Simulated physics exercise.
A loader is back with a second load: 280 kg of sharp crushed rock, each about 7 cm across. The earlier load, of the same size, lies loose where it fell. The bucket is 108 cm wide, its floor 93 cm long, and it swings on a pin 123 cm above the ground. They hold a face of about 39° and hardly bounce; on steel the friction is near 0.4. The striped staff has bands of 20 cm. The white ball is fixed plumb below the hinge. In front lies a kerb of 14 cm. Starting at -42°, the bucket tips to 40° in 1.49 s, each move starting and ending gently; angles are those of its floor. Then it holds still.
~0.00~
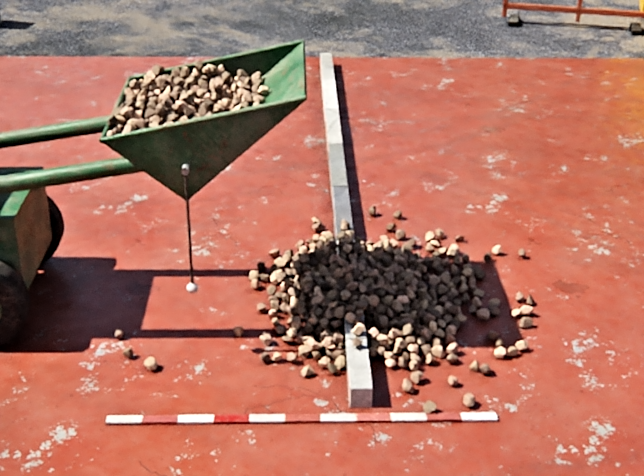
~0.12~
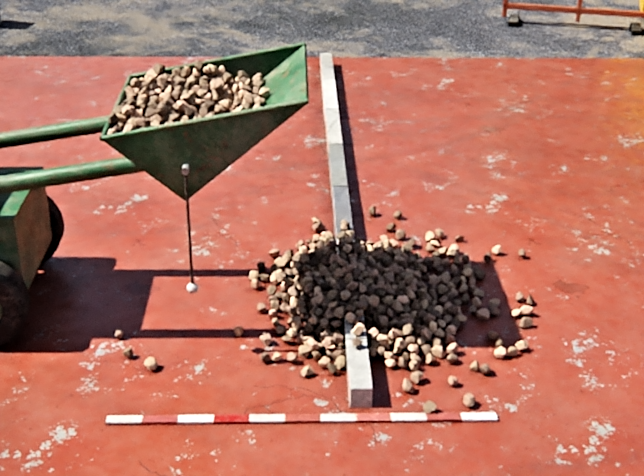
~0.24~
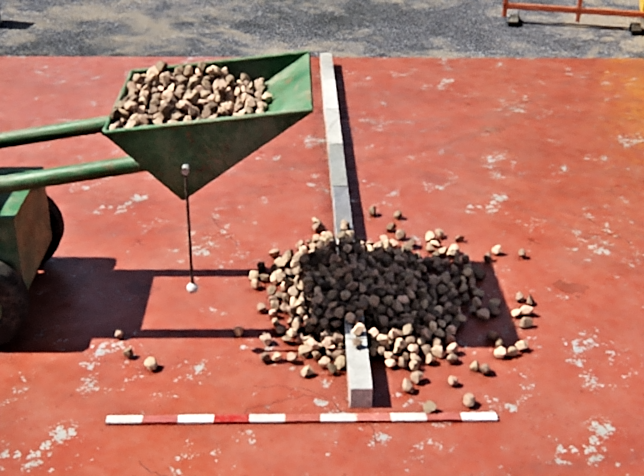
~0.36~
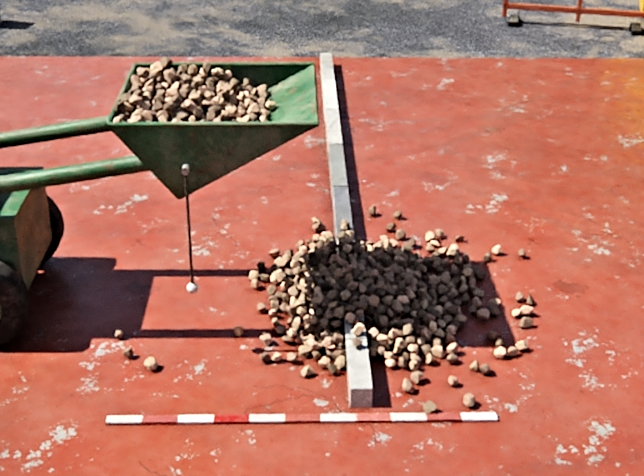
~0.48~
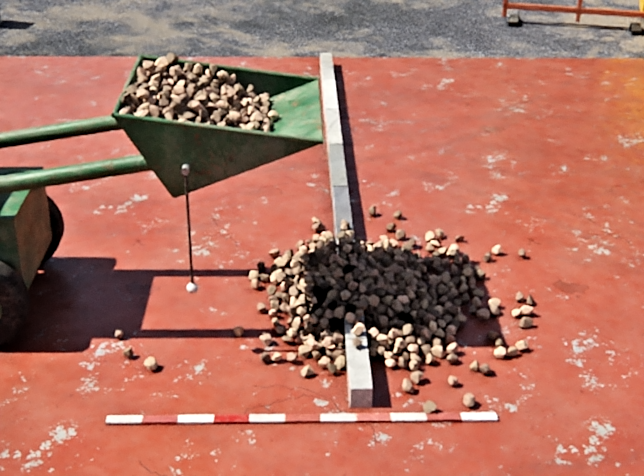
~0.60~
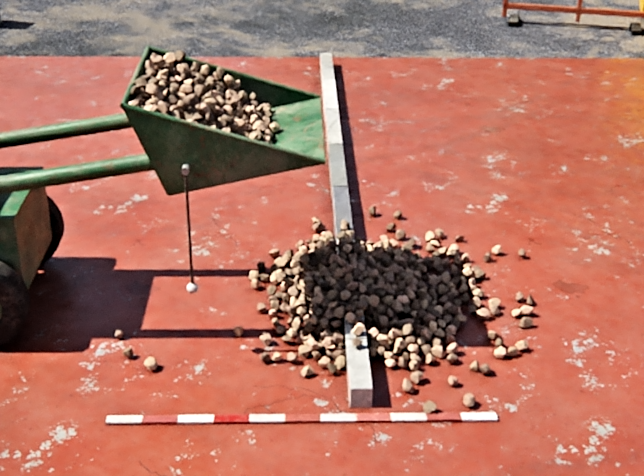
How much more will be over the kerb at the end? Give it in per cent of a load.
Close to 24 parts in a hundred.
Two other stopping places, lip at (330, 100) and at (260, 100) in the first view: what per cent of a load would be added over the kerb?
Near 50 per cent from the first place, 0 from the second.
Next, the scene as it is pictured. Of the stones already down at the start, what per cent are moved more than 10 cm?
About 5 per cent.
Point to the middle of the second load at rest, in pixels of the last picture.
Around (320, 282).
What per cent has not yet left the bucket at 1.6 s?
About 65 per cent.
After 1.1 s the floor is at 27°; in per cent of one load, 100 in the bucket, 44 on this side of the kerb, 56 over the kerb; the foremost stones are at (520, 297).
After 1.6 s the floor is at 40°; in per cent of one load, 63 in the bucket, 80 on this side of the kerb, 56 over the kerb; the foremost stones are at (520, 297).
After 1.9 s the floor is at 40°; in per cent of one load, 15 in the bucket, 118 on this side of the kerb, 67 over the kerb; the foremost stones are at (520, 297).
After 4.4 s the floor is at 40°; in per cent of one load, 0 in the bucket, 120 on this side of the kerb, 80 over the kerb; the foremost stones are at (520, 297). Net gain over the kerb, 24.
